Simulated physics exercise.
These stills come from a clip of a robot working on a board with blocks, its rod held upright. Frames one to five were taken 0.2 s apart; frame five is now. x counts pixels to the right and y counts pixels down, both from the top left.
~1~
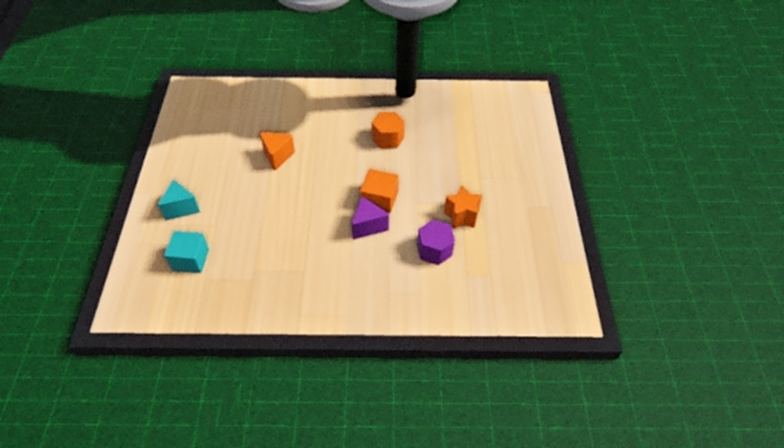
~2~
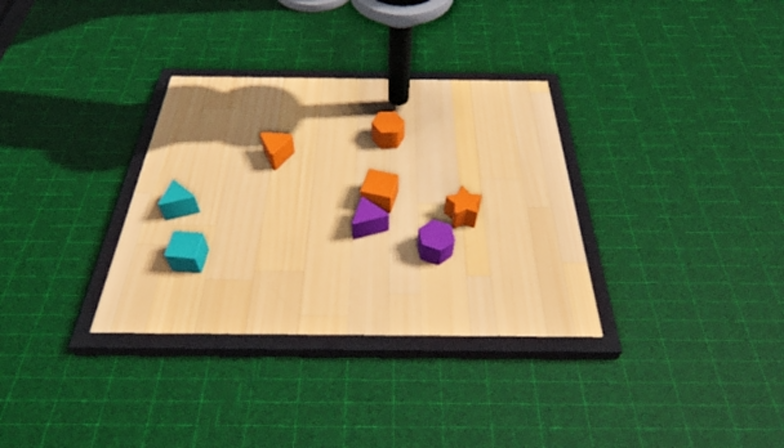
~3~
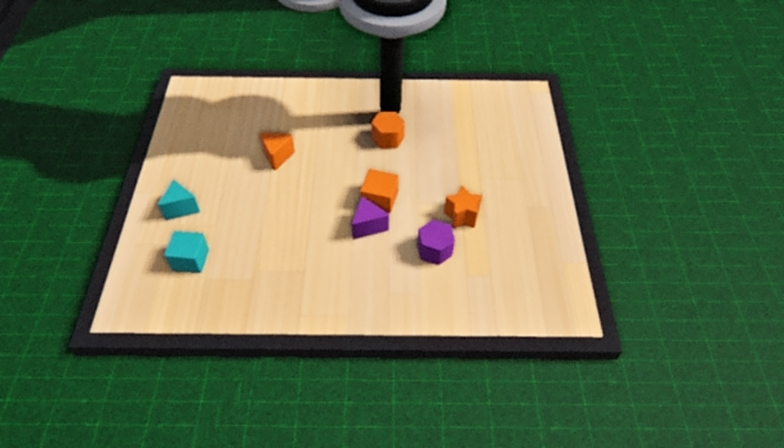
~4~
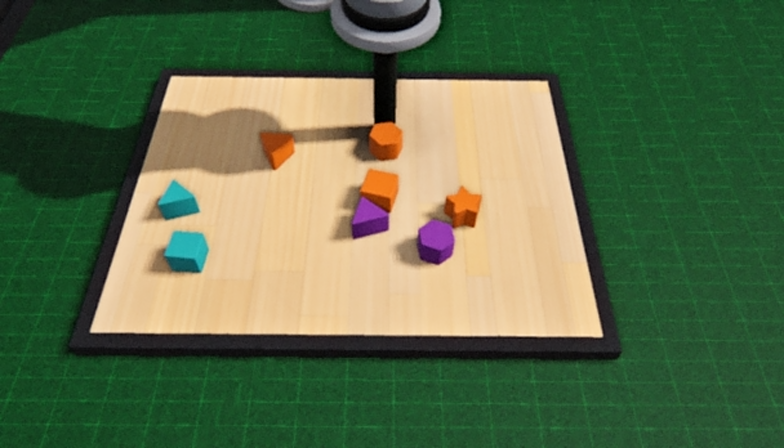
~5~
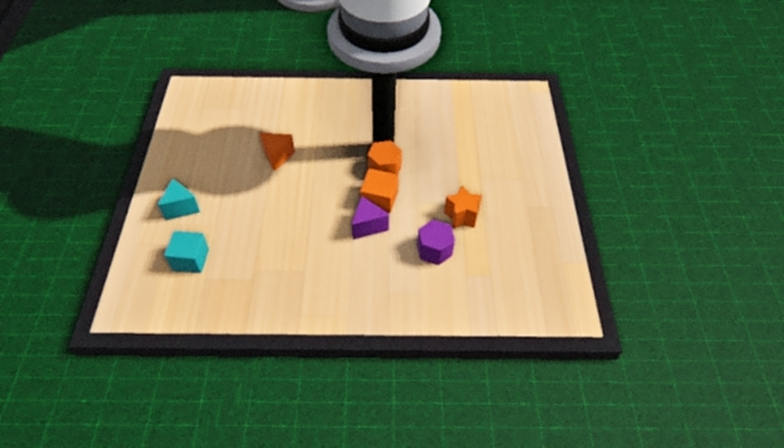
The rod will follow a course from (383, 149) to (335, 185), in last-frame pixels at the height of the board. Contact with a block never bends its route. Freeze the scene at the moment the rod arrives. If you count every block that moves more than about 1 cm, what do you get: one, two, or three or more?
The number will come to 1.
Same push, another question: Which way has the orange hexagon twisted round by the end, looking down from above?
The orange hexagon rotates counterclockwise.
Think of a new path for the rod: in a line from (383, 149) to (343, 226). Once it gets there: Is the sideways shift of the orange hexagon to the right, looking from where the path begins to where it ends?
No
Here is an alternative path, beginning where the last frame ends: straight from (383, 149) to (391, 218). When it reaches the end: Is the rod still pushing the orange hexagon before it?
It seems so.
What follows on the original path. Halfway along, rod (359, 160); orange four-sided block (380, 186); orange hexagon (383, 161), turned 35° anticlockwise.
At the end, rod (334, 178); purple triangle in place; orange four-sided block (380, 186); orange hexagon (383, 161), turned 35° anticlockwise.
